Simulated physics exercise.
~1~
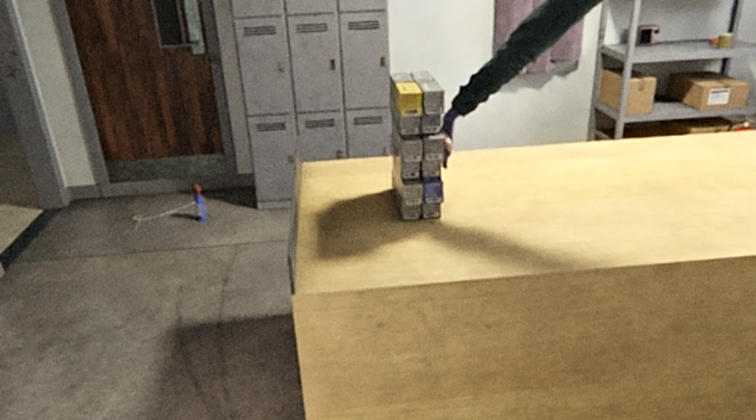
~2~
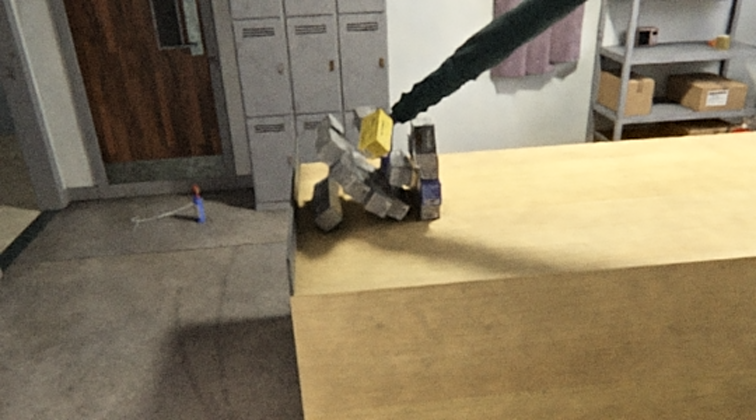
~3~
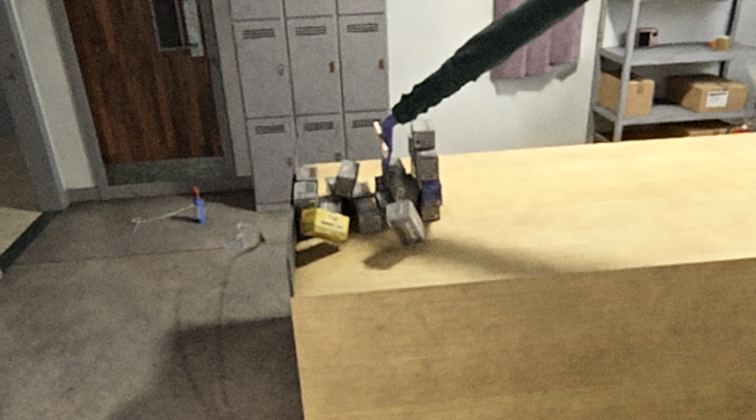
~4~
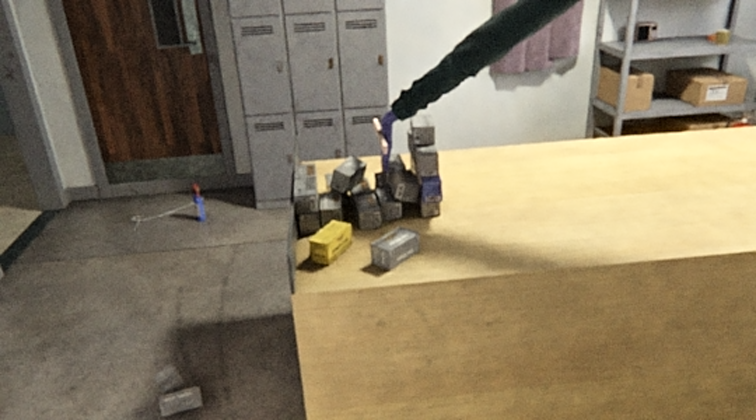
A dark-sleeved arm reaches in from the upper right behind a stack of small grey packets, one yellow near the top and one blue lower down, on a pale wooden cupboard seen from slightly above in a room with lockers and shelving. The hand pushes from behind, and the upper packets topple left and forward. The yellow packet tumbles down with them, turning over as the pile spreads towards the left edge. Most packets settle in a heap, while a grey one lies on the floor below. The yellow packet rests upside down in front, and the blue one remains in place beneath a short standing column.
